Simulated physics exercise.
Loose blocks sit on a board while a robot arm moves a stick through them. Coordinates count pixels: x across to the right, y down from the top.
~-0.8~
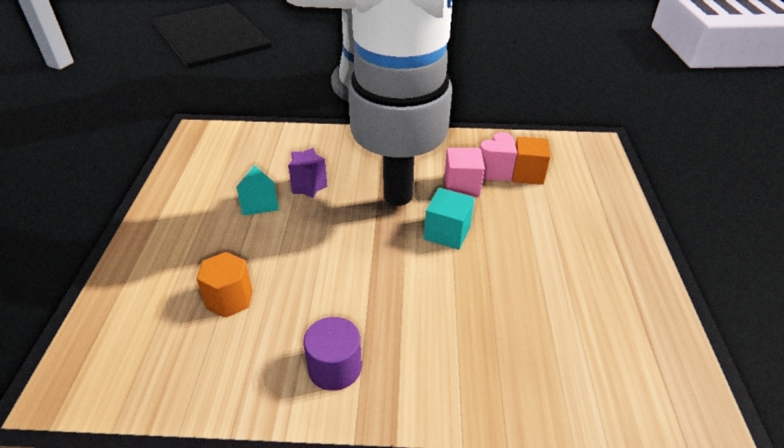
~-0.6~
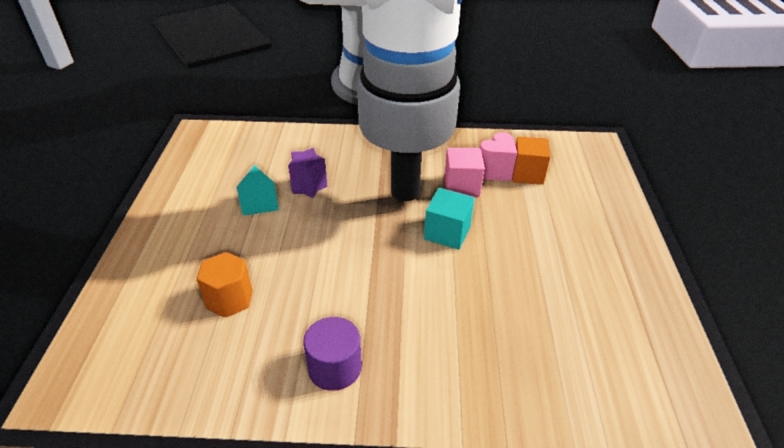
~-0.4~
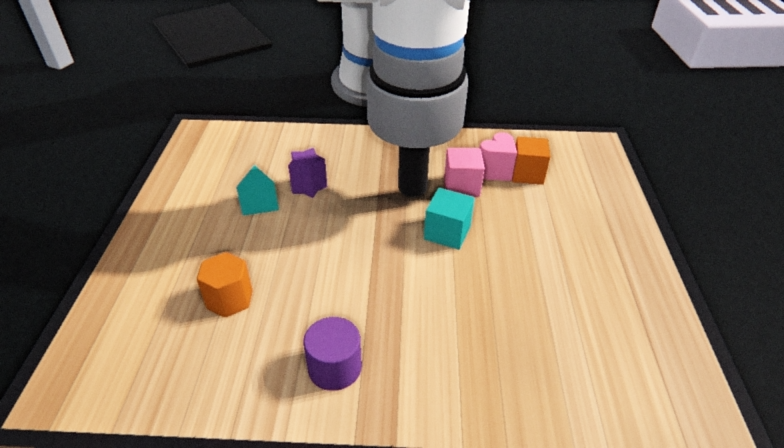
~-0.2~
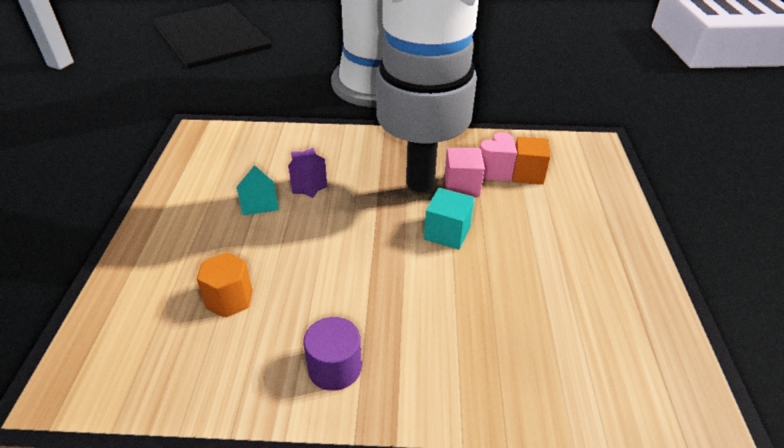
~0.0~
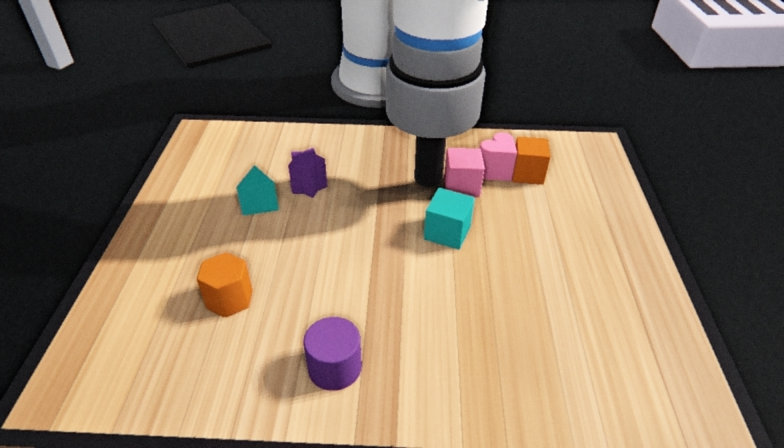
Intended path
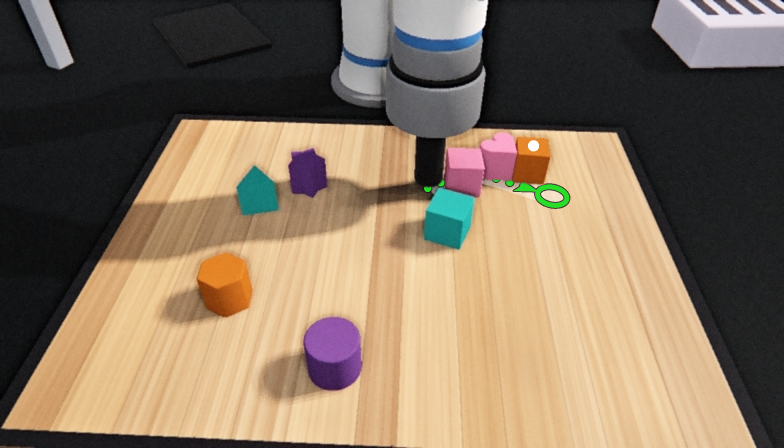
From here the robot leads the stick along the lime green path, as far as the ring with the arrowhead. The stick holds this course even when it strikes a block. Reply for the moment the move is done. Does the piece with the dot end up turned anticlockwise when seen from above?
I'd say no.
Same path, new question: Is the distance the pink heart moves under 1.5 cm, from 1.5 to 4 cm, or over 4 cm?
It is going to finish beyond 4 cm from where it is now.
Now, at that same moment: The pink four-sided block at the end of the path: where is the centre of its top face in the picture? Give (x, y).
Roughly at (522, 136).
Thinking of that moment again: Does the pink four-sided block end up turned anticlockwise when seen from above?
The answer is yes.
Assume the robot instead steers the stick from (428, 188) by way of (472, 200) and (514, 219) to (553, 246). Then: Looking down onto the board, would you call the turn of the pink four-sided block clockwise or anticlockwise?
Direction: Anticlockwise.
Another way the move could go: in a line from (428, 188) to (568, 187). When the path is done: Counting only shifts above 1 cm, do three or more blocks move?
Yes
Drawn move, from (428, 188) via (465, 175) and (508, 182), ending at (552, 196); the dot is on the orange four-sided block.
The first path, step by step. One third of the way, stick (467, 167); pink four-sided block (500, 142), turned 35° anticlockwise; pink heart (525, 132), turned 40° clockwise; orange four-sided block (550, 145), turned 35° clockwise.
Two thirds of the way, stick (511, 174); pink four-sided block (521, 136), turned 50° anticlockwise; pink heart (539, 124), turned 35° clockwise; orange four-sided block (554, 146), turned 35° clockwise.
At the end, stick (554, 187); turquoise four-sided block still; pink four-sided block (522, 136), turned 55° anticlockwise; pink heart (539, 123), turned 35° clockwise; orange four-sided block (555, 146), turned 30° clockwise.
